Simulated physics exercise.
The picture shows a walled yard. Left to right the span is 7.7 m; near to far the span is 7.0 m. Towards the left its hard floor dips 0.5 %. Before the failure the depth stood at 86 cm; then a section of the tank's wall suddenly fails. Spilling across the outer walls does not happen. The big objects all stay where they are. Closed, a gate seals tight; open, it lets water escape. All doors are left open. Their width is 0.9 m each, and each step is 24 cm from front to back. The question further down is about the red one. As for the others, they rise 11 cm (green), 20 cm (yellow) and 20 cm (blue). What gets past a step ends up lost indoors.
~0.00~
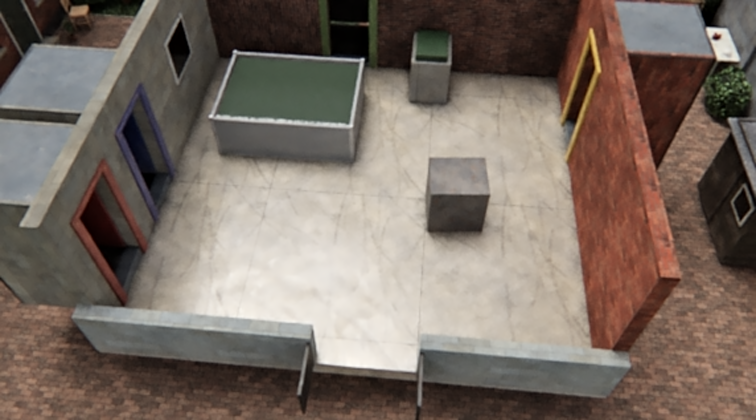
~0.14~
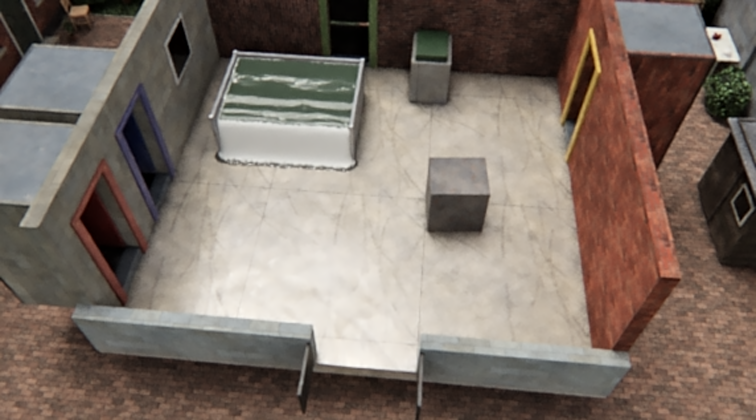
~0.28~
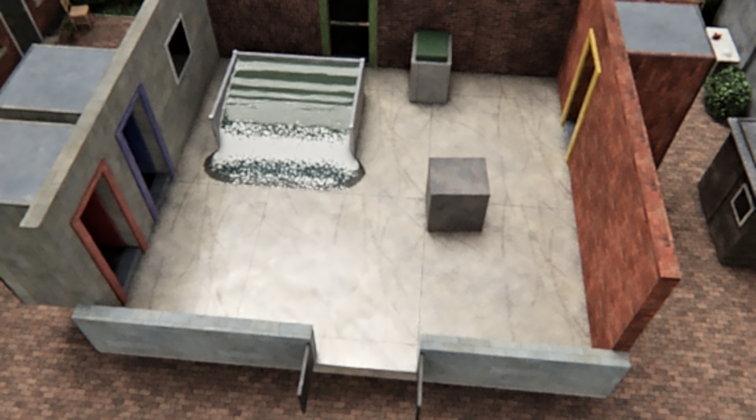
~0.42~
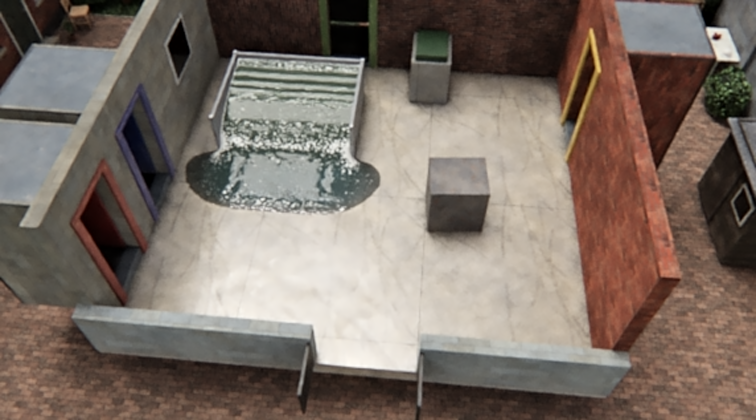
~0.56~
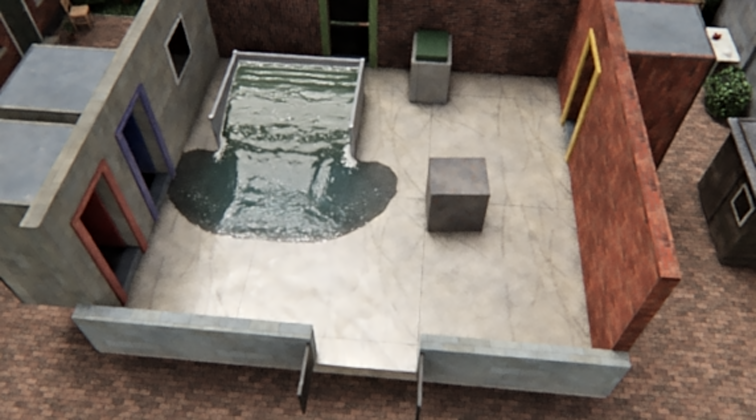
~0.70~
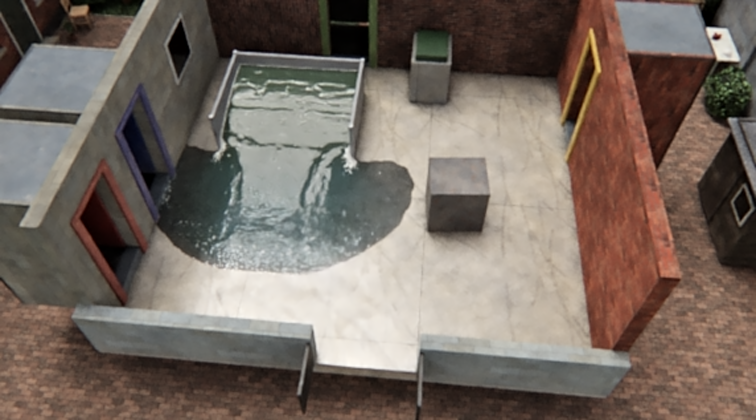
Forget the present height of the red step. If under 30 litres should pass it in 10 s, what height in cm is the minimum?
The minimum is around 30 cm.
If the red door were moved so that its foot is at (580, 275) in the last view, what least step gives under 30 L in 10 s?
You'd want it roughly 12.0 cm high.
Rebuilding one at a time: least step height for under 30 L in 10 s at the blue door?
Door blue, min height approx. 14.0 cm.
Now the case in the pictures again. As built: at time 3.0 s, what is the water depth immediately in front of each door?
Centimetres: Green = 0, red = 38, yellow = 0, blue = 12.
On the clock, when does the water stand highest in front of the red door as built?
Near 2.8 seconds.
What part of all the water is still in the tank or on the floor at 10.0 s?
Around 80 percent is still there.
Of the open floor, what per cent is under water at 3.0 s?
I'd estimate about 50 percent.
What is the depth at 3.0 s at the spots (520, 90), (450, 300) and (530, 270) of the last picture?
Close to 0, 3 and 0 cm, one after the other.
After 1.4 s water covers 45 % of the floor, deepest (44 cm) near (222, 340); 13 cm at the red door, 0 litres in over its 20 cm step.
After 3.0 s water covers 50 % of the floor, deepest (38 cm) near (132, 283); 38 cm at the red door, 47 litres in over its 20 cm step.
After 10.0 s water covers 95 % of the floor, deepest (14 cm) near (455, 76); 6 cm at the red door, 94 litres in over its 20 cm step.
At the red door as built, the water arrived by 1.0 s and peaked near 39 cm at 2.8 s.
Run again over the same 10 s with other heights there, 51 litres in over 26 cm, 15 litres over 35 cm. The limit of 30 litres is kept from about 30 cm up.
